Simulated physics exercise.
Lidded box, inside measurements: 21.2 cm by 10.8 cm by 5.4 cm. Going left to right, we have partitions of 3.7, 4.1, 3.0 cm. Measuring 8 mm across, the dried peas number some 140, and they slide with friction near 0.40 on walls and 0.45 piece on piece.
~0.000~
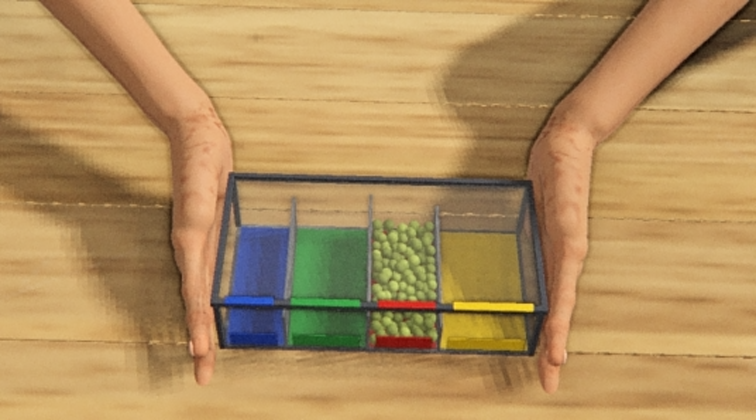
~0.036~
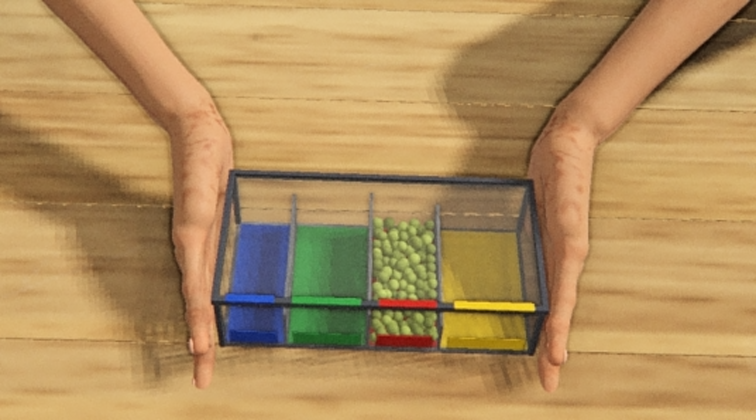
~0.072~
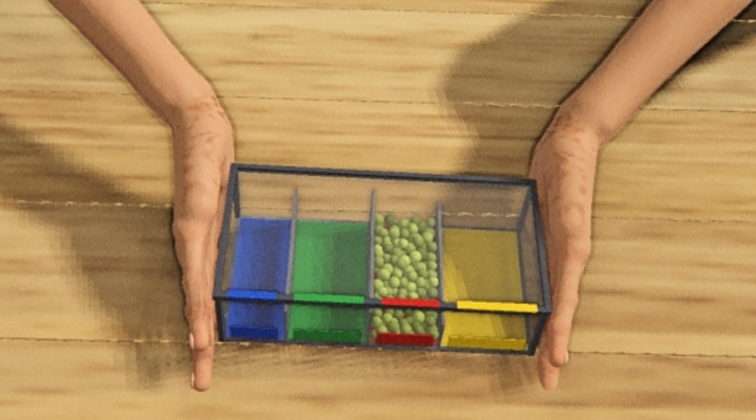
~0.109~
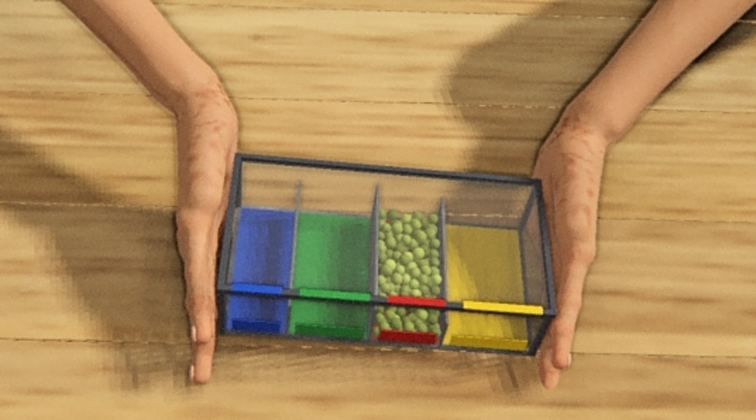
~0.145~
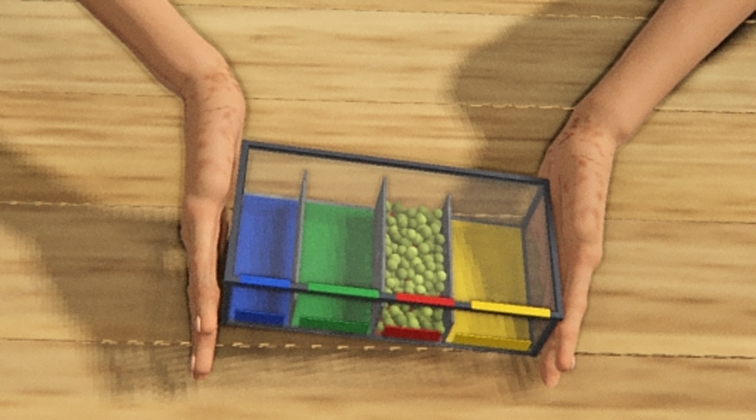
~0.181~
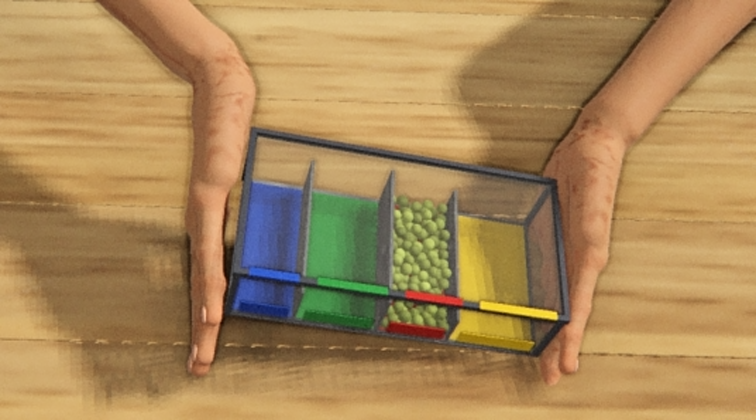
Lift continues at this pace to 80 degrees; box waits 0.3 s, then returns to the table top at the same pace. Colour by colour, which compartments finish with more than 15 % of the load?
Red compartment: Yes, blue compartment: No, green compartment: No, yellow compartment: Yes.
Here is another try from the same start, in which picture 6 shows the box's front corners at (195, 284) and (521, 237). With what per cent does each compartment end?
Red = 80 %; blue = 15 %; green = 5 %; yellow = 0 %.
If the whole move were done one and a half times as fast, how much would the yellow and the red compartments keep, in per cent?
Yellow 45 %, red 55 %.
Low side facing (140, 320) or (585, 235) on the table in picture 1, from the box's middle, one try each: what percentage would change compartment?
Near 15 and 35 per cent, in that order.
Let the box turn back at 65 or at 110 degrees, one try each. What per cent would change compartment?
Some 10 and some 95 per cent, respectively.
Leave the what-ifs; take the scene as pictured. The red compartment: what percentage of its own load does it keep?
60 %.
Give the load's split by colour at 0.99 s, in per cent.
Red 75; blue 0; green 0; yellow 25.
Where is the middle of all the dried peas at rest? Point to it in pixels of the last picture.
(433, 314) or so.
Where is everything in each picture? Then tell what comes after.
Box tilt 0 degrees, front corners at (217, 300) and (541, 308); red 100 %, in the first frame.
Box tilt 1 degrees, front corners at (218, 298) and (542, 308), in the second frame.
Box tilt 2 degrees, front corners at (219, 293) and (544, 309), in the third frame.
Box tilt 5 degrees, front corners at (224, 287) and (550, 311), lowest corner right front, in the fourth frame.
Box tilt 9 degrees, front corners at (231, 278) and (557, 314), lowest corner right front, in the fifth frame.
Box tilt 13 degrees, front corners at (240, 270) and (563, 317), lowest corner right front; red 100 %. The box's pace is about 110 degrees a second, in the sixth frame.
After 0.99 s, tilt 80 degrees; red 75 %, yellow 25 %.
Then, at 1.53 s, tilt 43 degrees; red 60 %, yellow 40 %.
After 2.13 s, tilt 0 degrees; red 60 %, yellow 40 %.
At rest (2.7 s), red 60 %, blue 0 %, green 0 %, yellow 40 %.
